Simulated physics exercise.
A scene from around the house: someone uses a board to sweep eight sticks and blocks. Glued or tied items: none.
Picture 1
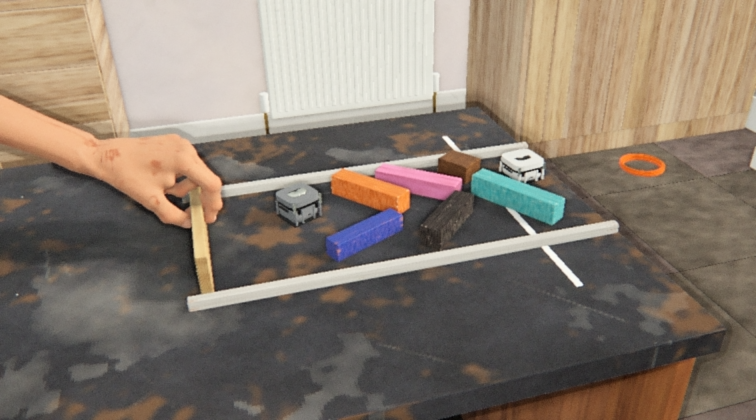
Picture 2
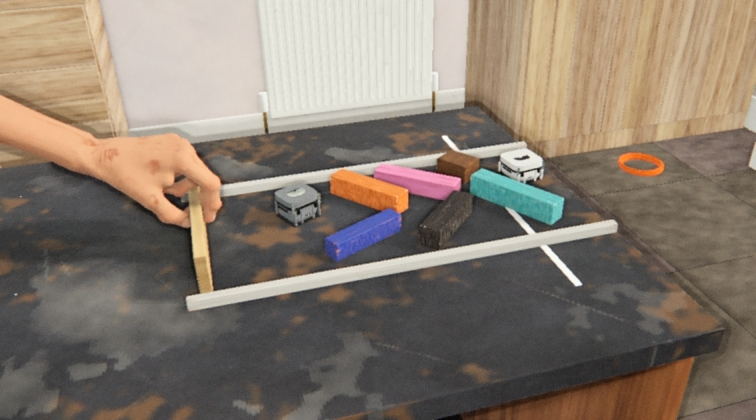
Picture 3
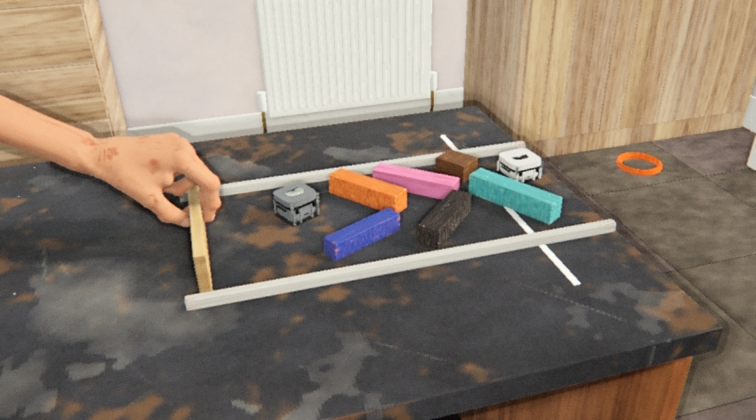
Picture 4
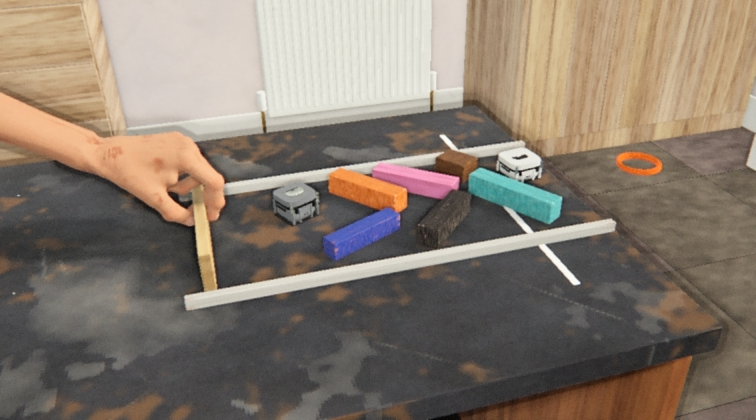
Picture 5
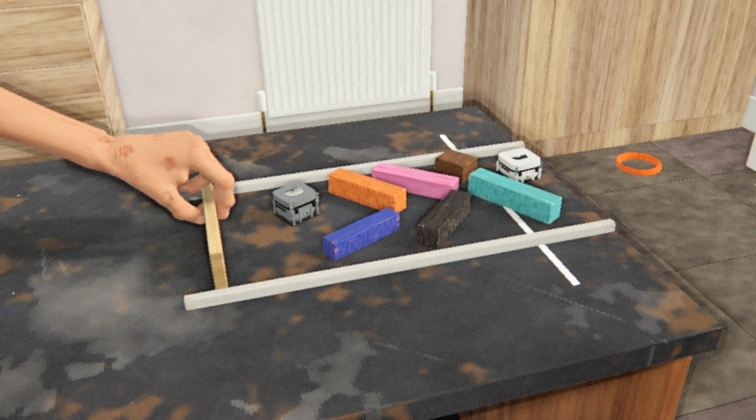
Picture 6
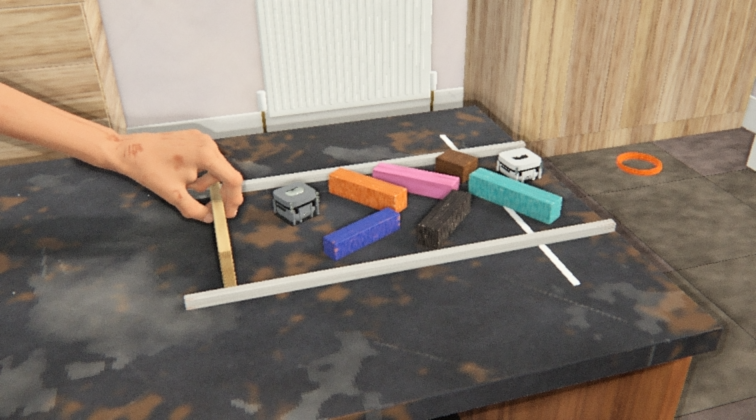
A person's hand reaches in from the left over a dark, rust-mottled countertop, seen from slightly above, with a white radiator and wooden panels behind. Its fingers hold an upright board between two pale rails, left of a grey case, orange, pink, blue, black and turquoise bars, a brown block and a white case near a white tape line. The hand first stays still, then slides the board slightly right, while the pieces stay put.
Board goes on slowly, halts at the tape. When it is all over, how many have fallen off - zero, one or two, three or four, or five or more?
The push is going to knock off a lone one or a pair.
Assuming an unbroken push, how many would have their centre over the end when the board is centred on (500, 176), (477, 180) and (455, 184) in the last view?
Place by place, 2, 1 and 0.
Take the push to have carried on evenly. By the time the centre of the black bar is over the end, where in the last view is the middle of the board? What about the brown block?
Its middle is about (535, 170) and about (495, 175).
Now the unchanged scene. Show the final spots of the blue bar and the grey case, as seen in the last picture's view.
Okay, so first (533, 195), and next (505, 176).
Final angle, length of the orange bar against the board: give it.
Roughly 45° out of line.
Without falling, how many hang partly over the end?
Tally: 3.
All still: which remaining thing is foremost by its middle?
It's the brown block.
Soon after, none off yet; white case at rest near (519, 167); turquoise bar at rest near (513, 195); brown block at rest near (456, 166).
After that, none off yet; white case at rest near (519, 167); turquoise bar displaced a little near (537, 198); brown block displaced a little near (467, 161).
In the end, the number that fall off is one or two; gone, white case.
